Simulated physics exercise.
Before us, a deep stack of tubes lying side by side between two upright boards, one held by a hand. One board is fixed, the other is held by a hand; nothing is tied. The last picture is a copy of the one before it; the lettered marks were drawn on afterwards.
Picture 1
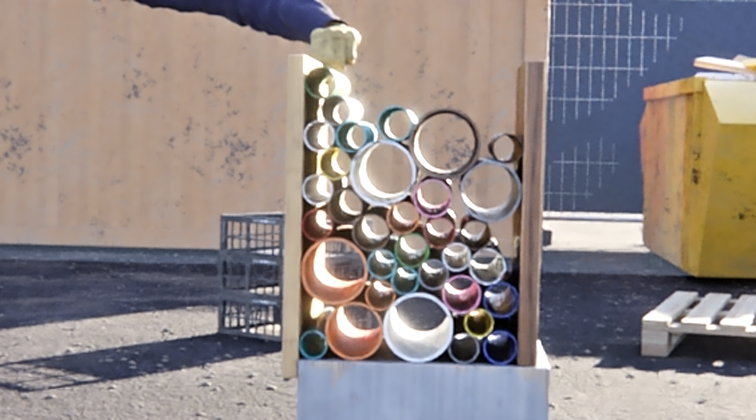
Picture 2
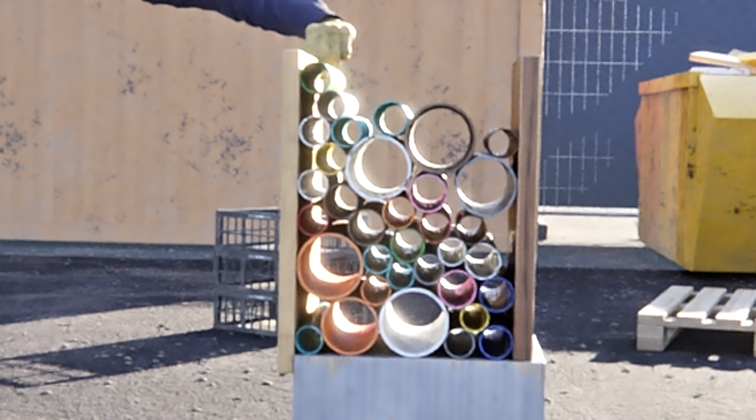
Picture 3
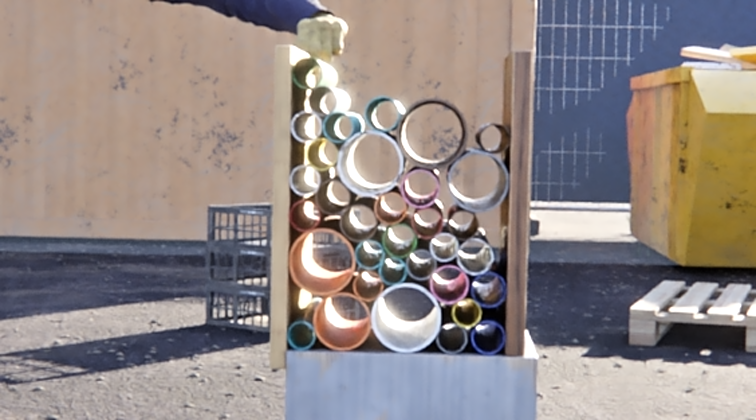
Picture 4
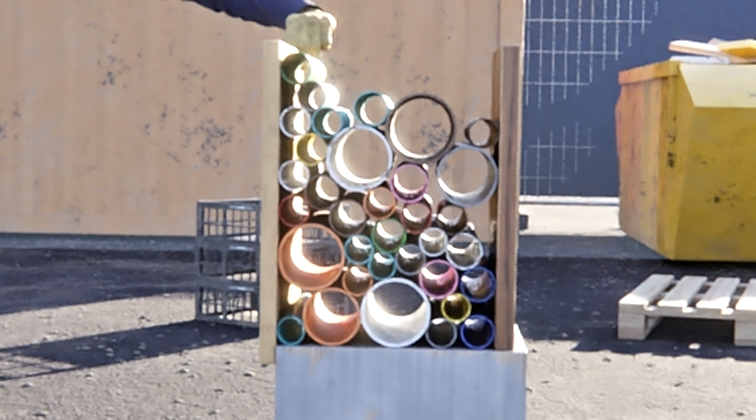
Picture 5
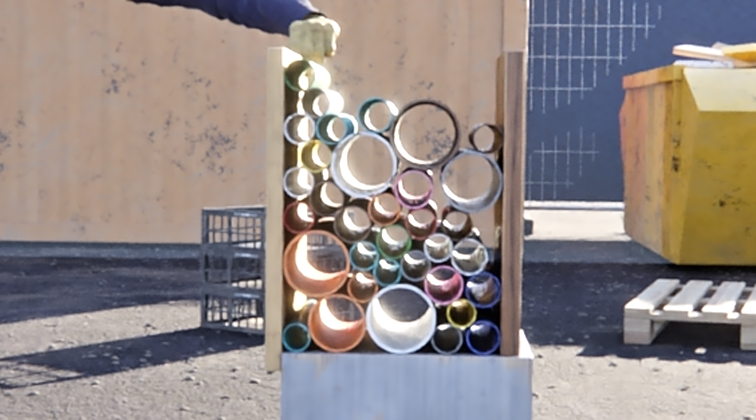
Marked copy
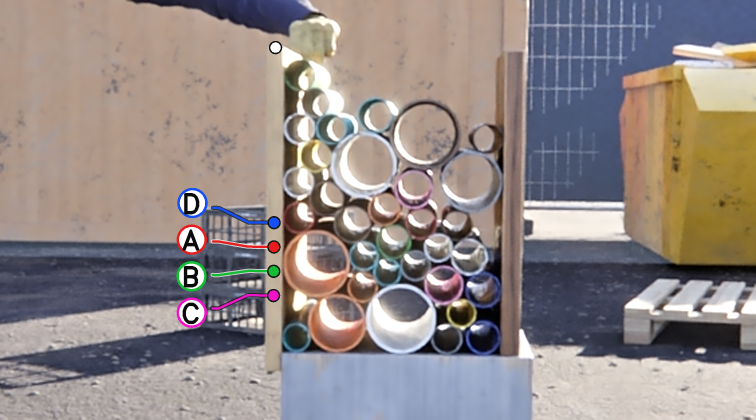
A gloved hand rests atop the left board beside stacked colourful tubes, which stay still.
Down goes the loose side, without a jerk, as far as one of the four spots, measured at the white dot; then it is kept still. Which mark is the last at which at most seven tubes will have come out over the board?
It can be let down to D.
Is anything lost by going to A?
Yes.
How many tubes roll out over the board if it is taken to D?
The count is six.
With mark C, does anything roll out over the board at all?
Yes, at C.
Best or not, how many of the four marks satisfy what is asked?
One of them.
On the copy, A at (274, 247); B at (274, 271); C at (274, 296); D at (274, 222); the white dot at (276, 47).
On D. First, top of the board (284, 122).
Then, top of the board (283, 204).
Finally, top of the board (283, 223), six out over the board.
By contrast, A more than seven out over the board; B more than seven out over the board; C more than seven out over the board.
